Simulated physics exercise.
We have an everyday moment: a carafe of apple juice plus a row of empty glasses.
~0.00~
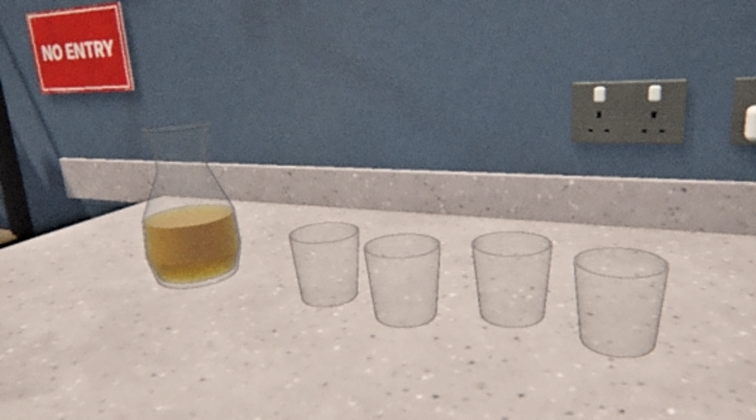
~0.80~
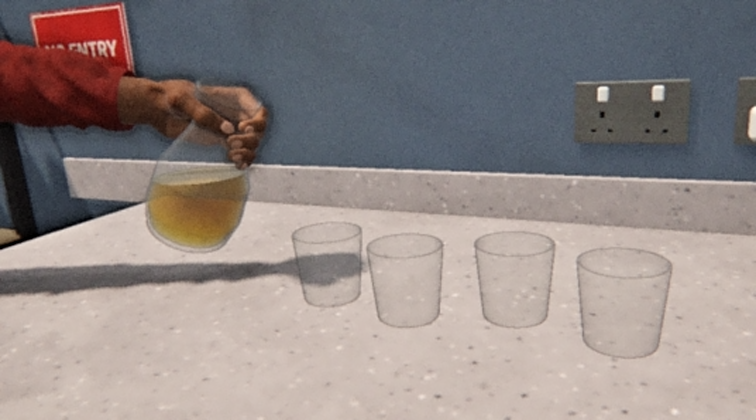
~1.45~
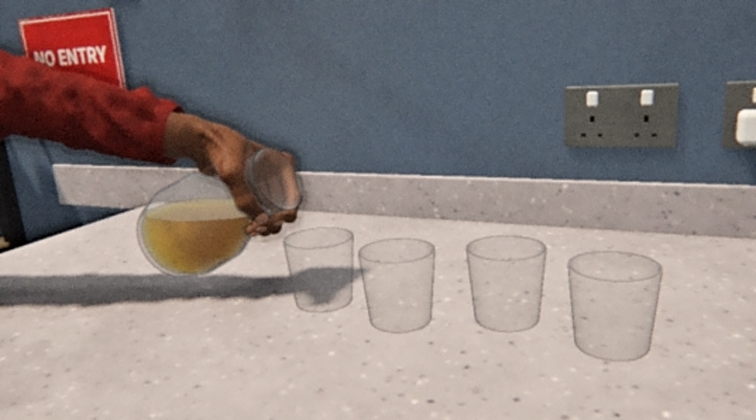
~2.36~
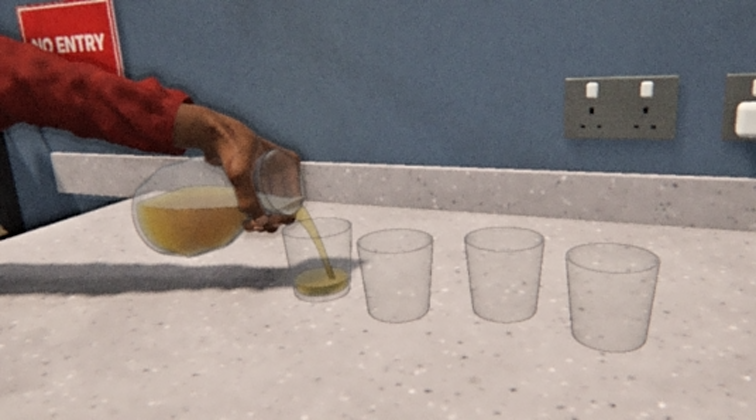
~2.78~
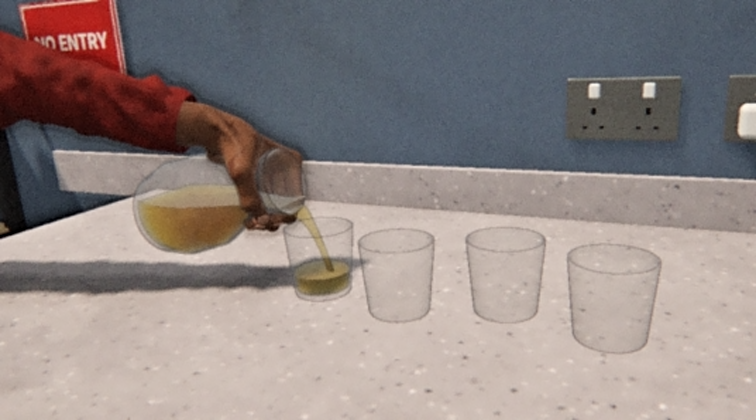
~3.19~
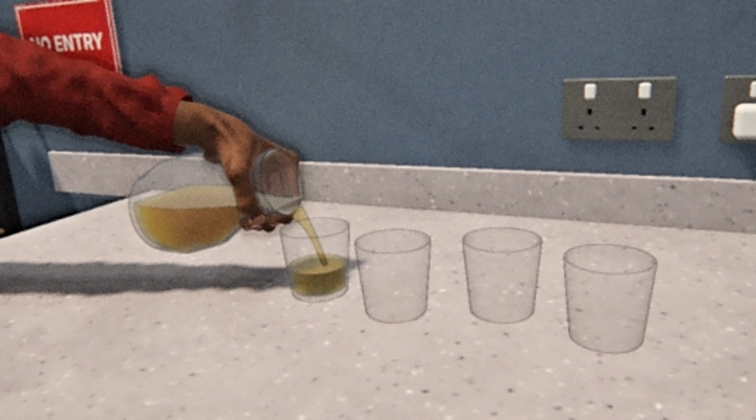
To begin with, a carafe of apple juice stands on a speckled counter to the left of four empty glasses. A hand in a red sleeve lifts the carafe, tilts it rightward and brings it to the nearest glass. Juice then streams into that glass, its level rising gradually while the others stay empty.
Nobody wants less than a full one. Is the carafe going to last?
Insufficient.
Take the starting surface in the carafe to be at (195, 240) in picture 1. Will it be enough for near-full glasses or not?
Outcome: Deficit.
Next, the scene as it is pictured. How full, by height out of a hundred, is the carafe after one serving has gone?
Level: About 25 per cent.
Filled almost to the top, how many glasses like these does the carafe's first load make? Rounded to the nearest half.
Tally: Around 3.0.
After 4.3 s, the first is about two thirds full.
After 10.0 s, the first is done and the carafe has about two thirds of its load.
After 26.9 s, the carafe is empty with three filled and the next at a little of a serving.
